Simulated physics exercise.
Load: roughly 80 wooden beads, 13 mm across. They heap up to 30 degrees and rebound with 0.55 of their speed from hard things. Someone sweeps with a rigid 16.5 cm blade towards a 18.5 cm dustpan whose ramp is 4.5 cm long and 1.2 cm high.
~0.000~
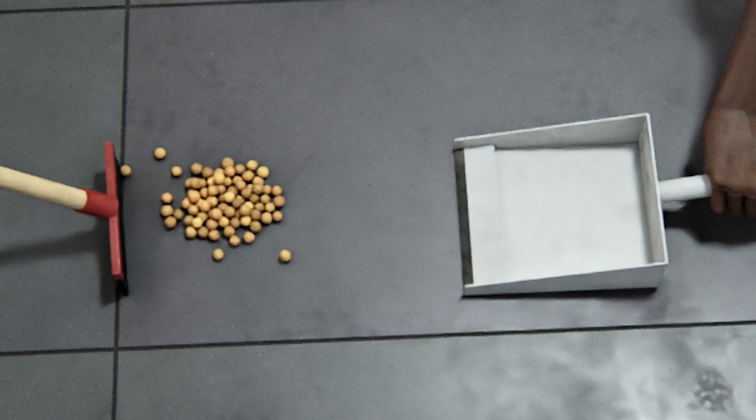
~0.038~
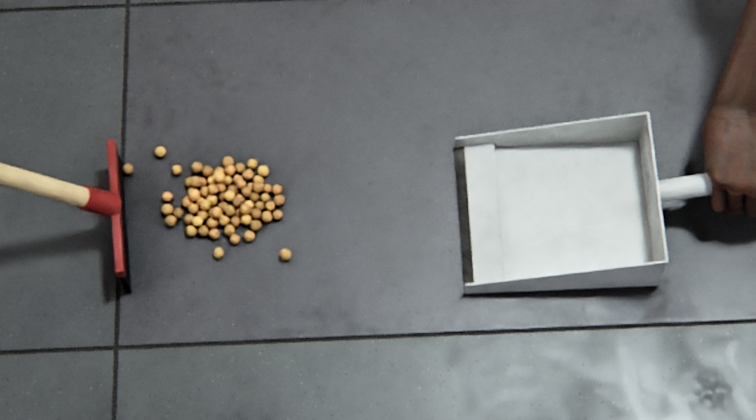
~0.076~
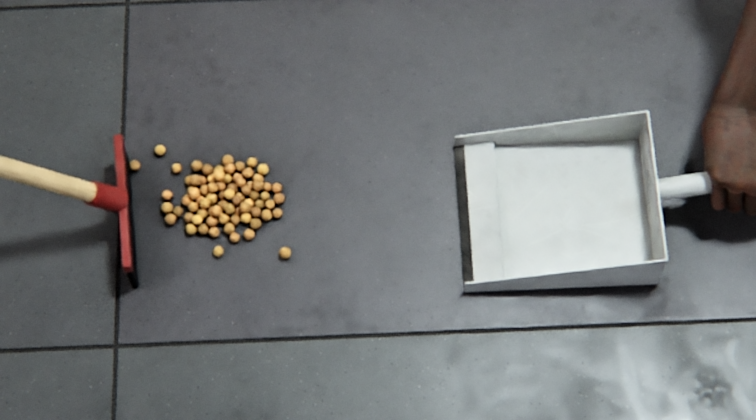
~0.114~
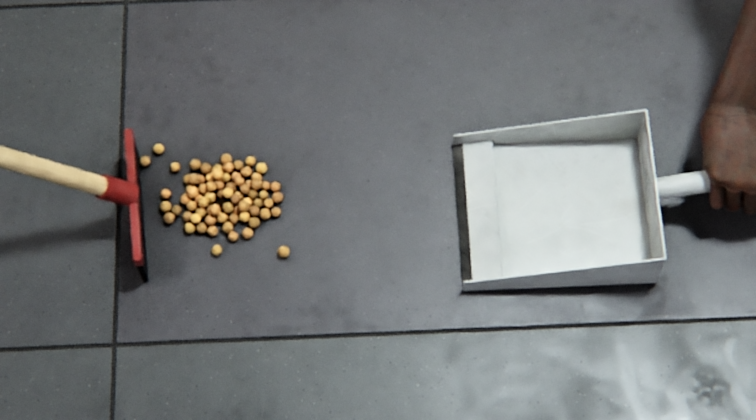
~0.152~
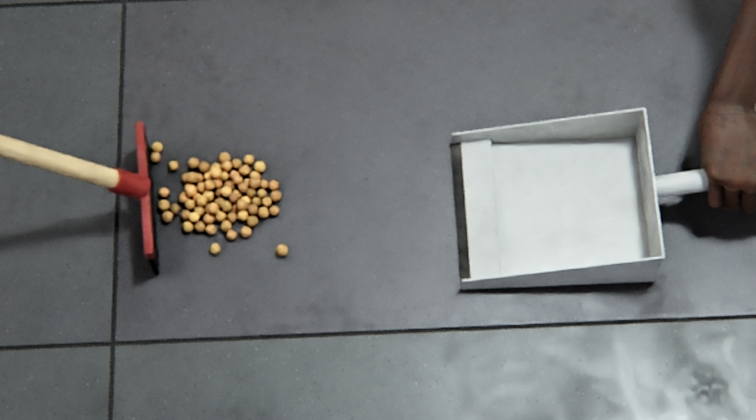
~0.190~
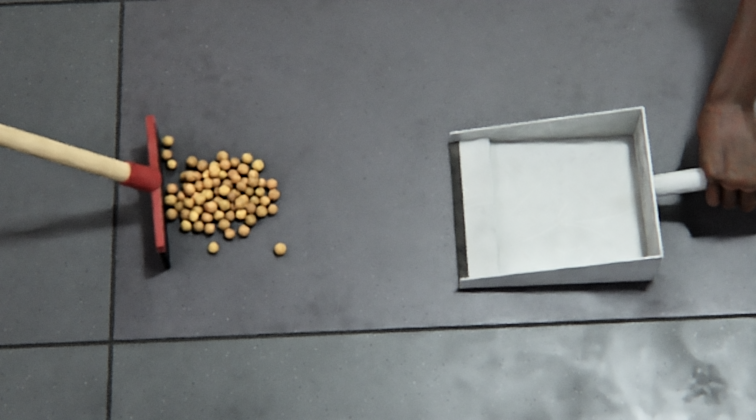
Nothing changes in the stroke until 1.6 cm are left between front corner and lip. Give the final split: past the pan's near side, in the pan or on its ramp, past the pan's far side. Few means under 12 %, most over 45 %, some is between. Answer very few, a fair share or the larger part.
Past the pan's near side: Very few; in the pan or on its ramp: Very few; past the pan's far side: The larger part.
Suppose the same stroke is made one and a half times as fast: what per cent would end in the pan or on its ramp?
In that case some 5 per cent.
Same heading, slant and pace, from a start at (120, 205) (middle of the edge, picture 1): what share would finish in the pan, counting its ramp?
About 0 per cent.
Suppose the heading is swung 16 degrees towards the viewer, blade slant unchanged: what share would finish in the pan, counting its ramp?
In that case some 25 per cent.
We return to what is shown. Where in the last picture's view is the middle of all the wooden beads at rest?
At about (451, 114).
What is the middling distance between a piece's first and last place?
Roughly 32 cm.
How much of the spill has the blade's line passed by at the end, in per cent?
About 40 per cent.
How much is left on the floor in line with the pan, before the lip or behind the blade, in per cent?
Roughly 45 per cent.
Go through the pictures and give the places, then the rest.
In the first picture, blade from (118, 275) to (110, 149), moved 0.0 cm, 0 of the pieces shifted so far; middle of the pieces at (223, 199); pan at (571, 216).
In the second picture, blade from (121, 272) to (112, 147), moved 0.3 cm, 0 of the pieces shifted so far; middle of the pieces at (224, 197).
In the third picture, blade from (128, 268) to (119, 142), moved 1.2 cm, 1 of the pieces shifted so far; middle of the pieces at (223, 196).
In the fourth picture, blade from (139, 261) to (130, 136), moved 2.6 cm, 1 of the pieces shifted so far; middle of the pieces at (222, 195).
In the fifth picture, blade from (150, 254) to (141, 130), moved 4.2 cm, 1 of the pieces shifted so far; middle of the pieces at (220, 193).
In the sixth picture, blade from (161, 247) to (151, 123), moved 5.8 cm, 6 of the pieces shifted so far; middle of the pieces at (218, 192); pan at (566, 209). Its pace works out near 0.41 m/s, heading 23 degrees away from the viewer's side.
After 0.59 s, middle of the blade 19 cm from the lip; 0 % over the lip, far side 30 %, near side 0 %.
After 0.85 s, middle of the blade 9 cm from the lip; 0 % over the lip, far side 45 %, near side 0 %.
After 1.22 s, middle of the blade 2 cm from the lip; 5 % over the lip, far side 55 %, near side 0 %.
In the end, at 1.8 s, near side 0 %, pan 5 %, far side 55 %, in front of the lip or behind the blade 45 %.
